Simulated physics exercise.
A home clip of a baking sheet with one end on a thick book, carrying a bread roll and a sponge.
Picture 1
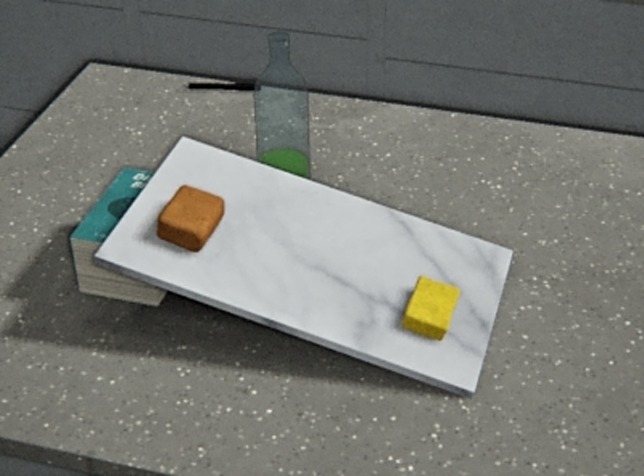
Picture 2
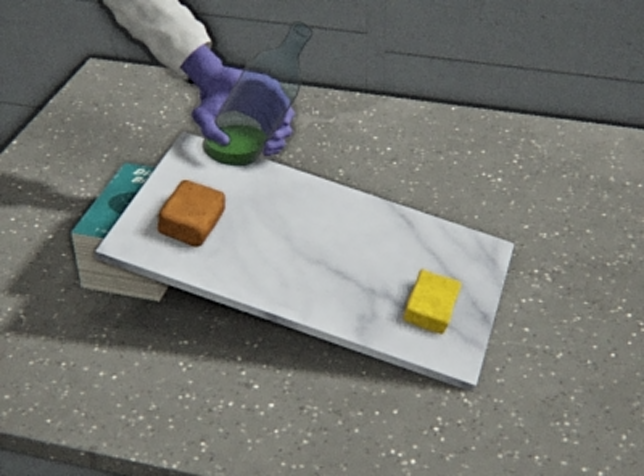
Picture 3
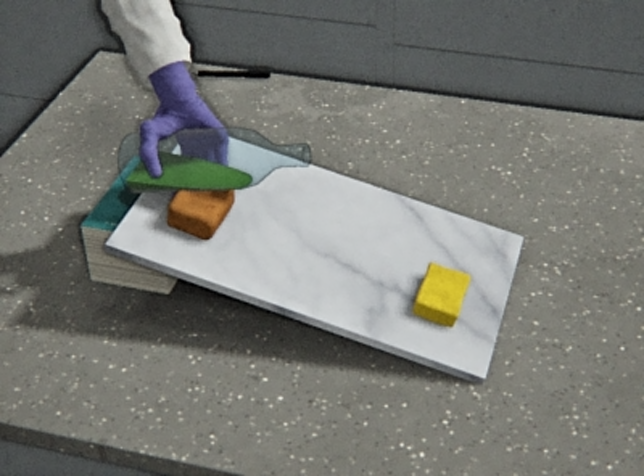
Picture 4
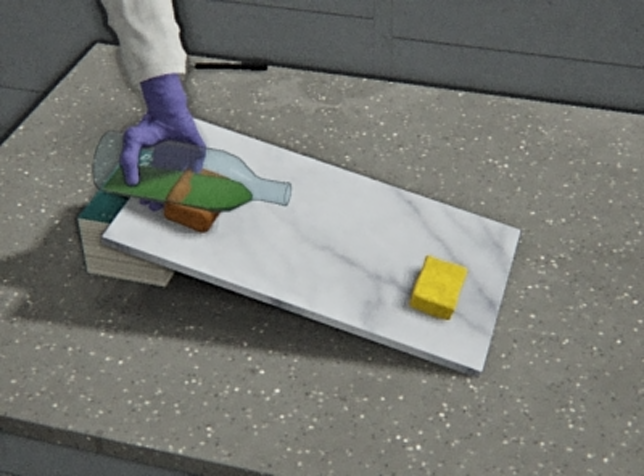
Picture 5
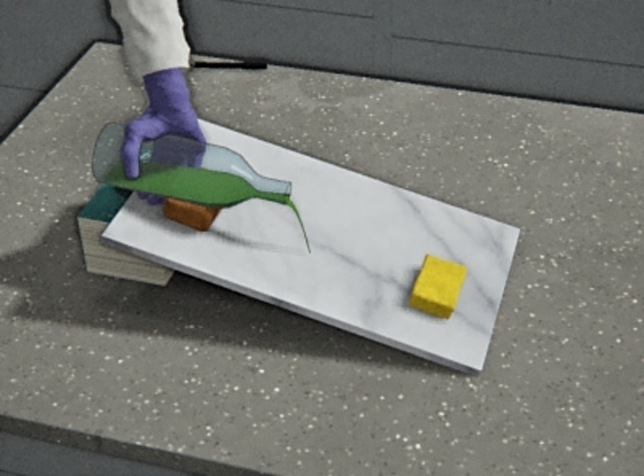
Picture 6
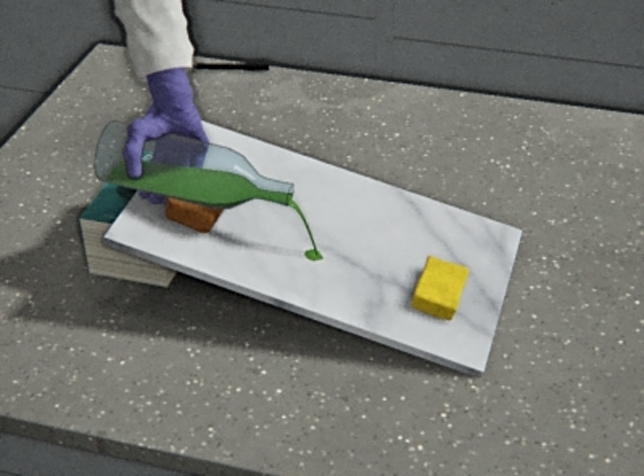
A gloved hand lifts a bottle, tilts it over a sloping board, and pours green liquid.
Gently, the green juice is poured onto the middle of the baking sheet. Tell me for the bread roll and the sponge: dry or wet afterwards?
Bread roll: Dry, sponge: Wet.
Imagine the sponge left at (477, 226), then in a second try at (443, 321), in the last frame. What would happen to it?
Place one: It is left alone; place two: It is overrun.
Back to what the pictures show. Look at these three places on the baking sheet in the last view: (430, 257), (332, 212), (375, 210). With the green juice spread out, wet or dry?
Checking each in turn gives in the spill, out of the spill and out of the spill.
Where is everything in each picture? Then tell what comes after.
The first frame shows the baking sheet slopes down to the right; bottle (282, 110) nearly empty; bread roll (191, 217); sponge (431, 308).
The second frame shows bottle (264, 94) tipped 30° with all of its load; bread roll (192, 212).
The third frame shows bottle (220, 159) tipped 80° with all of its load; sponge (441, 295).
The fourth frame shows the baking sheet slopes down to the right; bottle (198, 178) tipped 90° with all of its load; bread roll (198, 198).
The fifth frame shows the first of it lands; bottle (198, 173) tipped 95° with all of its load; sponge (438, 287).
The sixth frame shows the first of it lands; bottle (200, 173) tipped 95° with all of its load; bread roll (200, 198); sponge (440, 288).
Soon after, it runs down to the right; the bread roll is dry; the sponge is wet.
Later, it runs down to the right and off the end; the bread roll is dry; the sponge is wet.
In the end, it runs down to the right and off the end; the bread roll is dry; the sponge is wet.
